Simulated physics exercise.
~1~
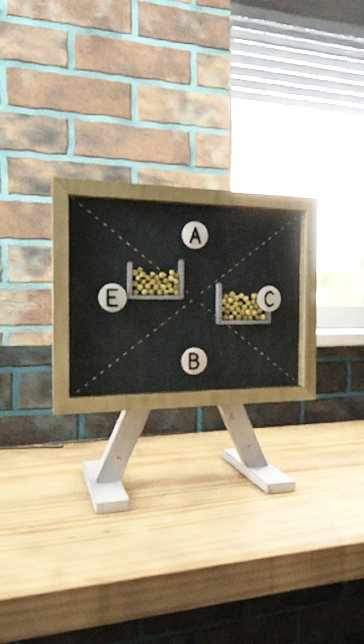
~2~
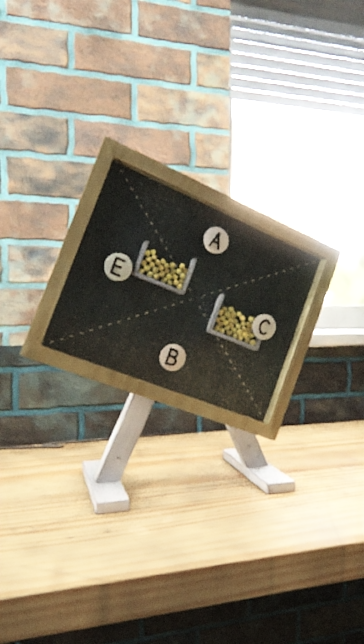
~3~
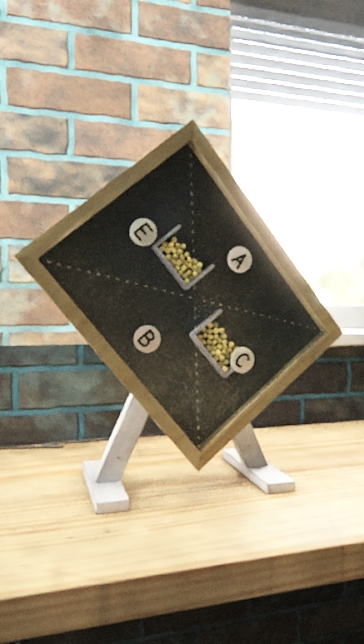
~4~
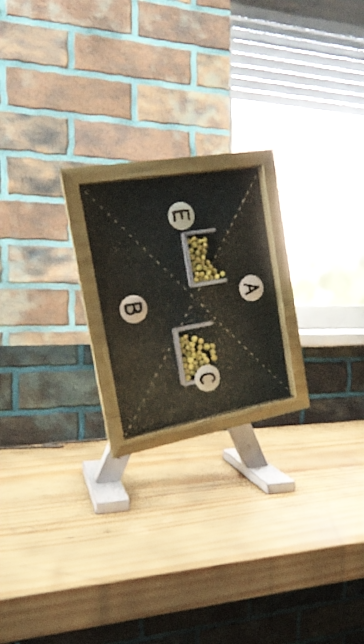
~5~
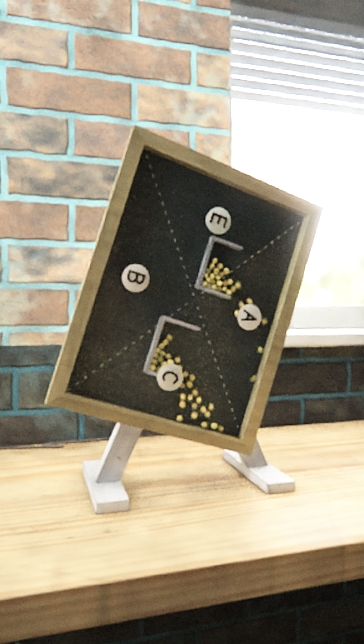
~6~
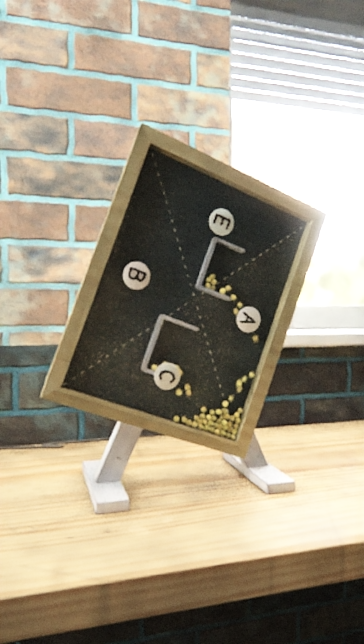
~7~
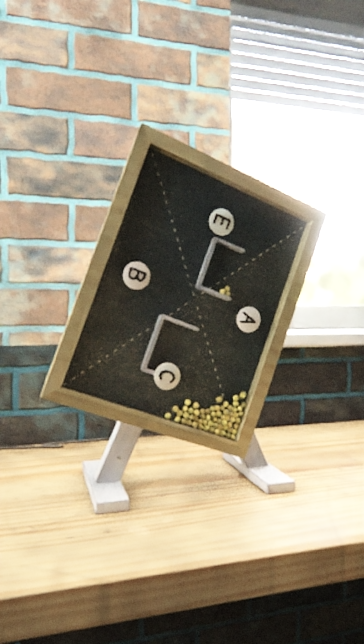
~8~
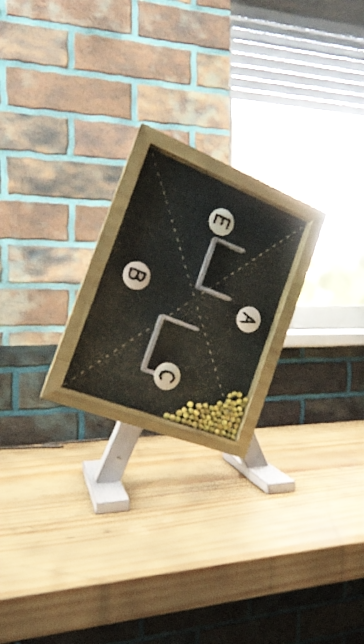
Framed black board with lettered wedges turning clockwise on a stand, yellow beans spilling from two trays and settling in the bottom corner.
